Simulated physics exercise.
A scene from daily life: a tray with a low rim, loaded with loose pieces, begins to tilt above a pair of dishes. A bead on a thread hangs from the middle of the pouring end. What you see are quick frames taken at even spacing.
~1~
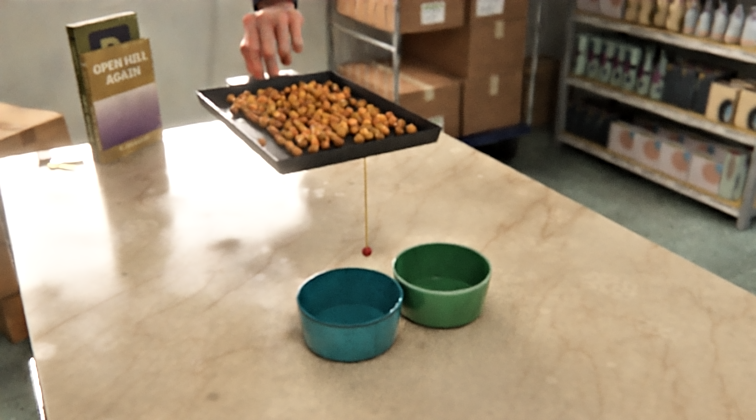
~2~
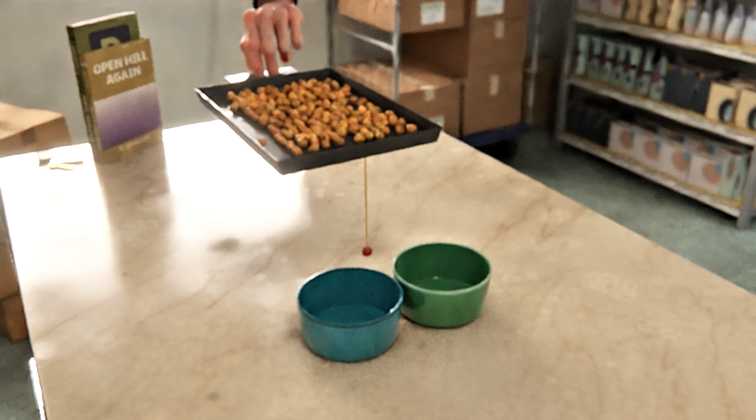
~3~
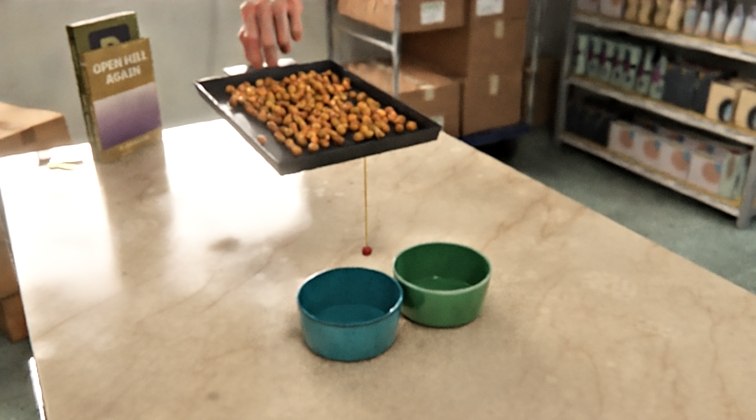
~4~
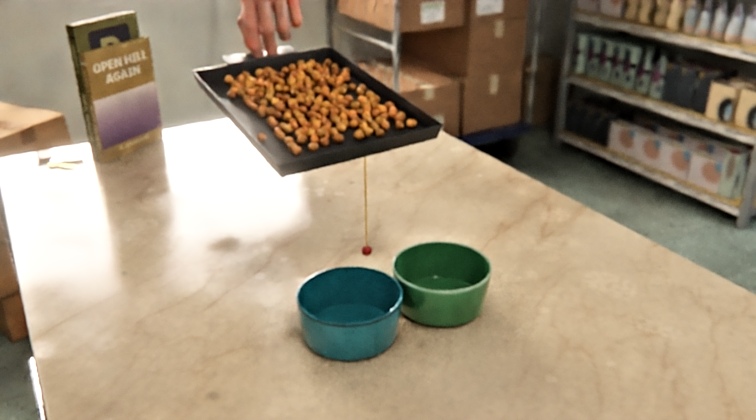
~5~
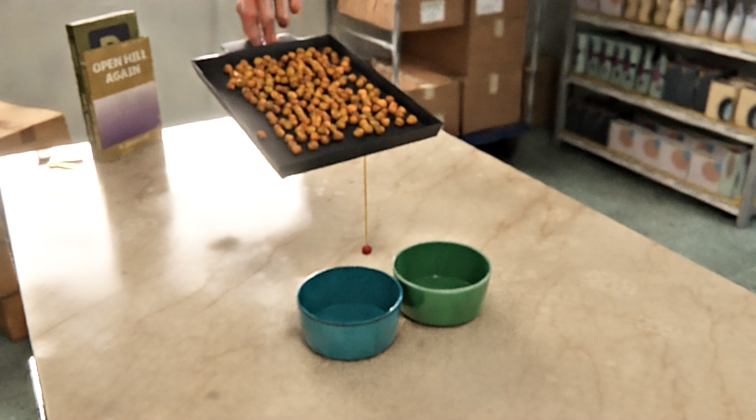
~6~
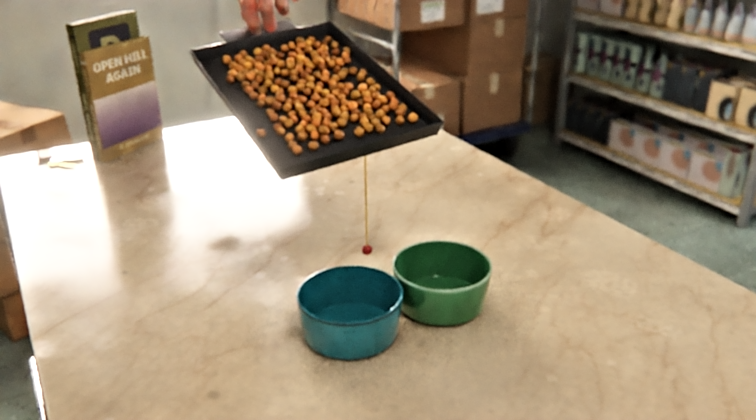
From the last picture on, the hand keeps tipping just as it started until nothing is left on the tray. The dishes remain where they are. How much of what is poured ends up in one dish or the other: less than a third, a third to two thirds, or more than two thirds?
The amount caught will sit at one to two thirds of the load.
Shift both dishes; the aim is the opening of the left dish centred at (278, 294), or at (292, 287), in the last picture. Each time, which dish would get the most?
On the first try it would be the one on the left, and on the second the one on the left.
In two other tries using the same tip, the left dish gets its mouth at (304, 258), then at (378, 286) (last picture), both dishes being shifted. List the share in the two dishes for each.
Some 0 percent in the first case, 30 percent in the second.
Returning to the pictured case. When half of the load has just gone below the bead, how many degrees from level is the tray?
Approx. 105° from level.
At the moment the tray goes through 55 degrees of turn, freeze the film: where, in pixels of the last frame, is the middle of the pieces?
Roughly at (321, 110).
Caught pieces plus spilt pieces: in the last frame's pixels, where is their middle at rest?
(339, 333).
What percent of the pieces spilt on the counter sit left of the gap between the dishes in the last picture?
I'd guess close to 80 %.
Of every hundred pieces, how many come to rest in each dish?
For the left dish some 50 %, for the right dish some 10 %.
Shortly afterwards, tray tipped steeply; all but a few on the tray; only a few in the air.
Next, tray tipped right over; all but a few on the tray; only a few in the left dish; only a few outside both.
Some moments later, tray tipped past a quarter turn; near half in the left dish; a little in the right dish; near half outside both.
In the end, tray tipped past a quarter turn; near half in the left dish; a little in the right dish; near half outside both.
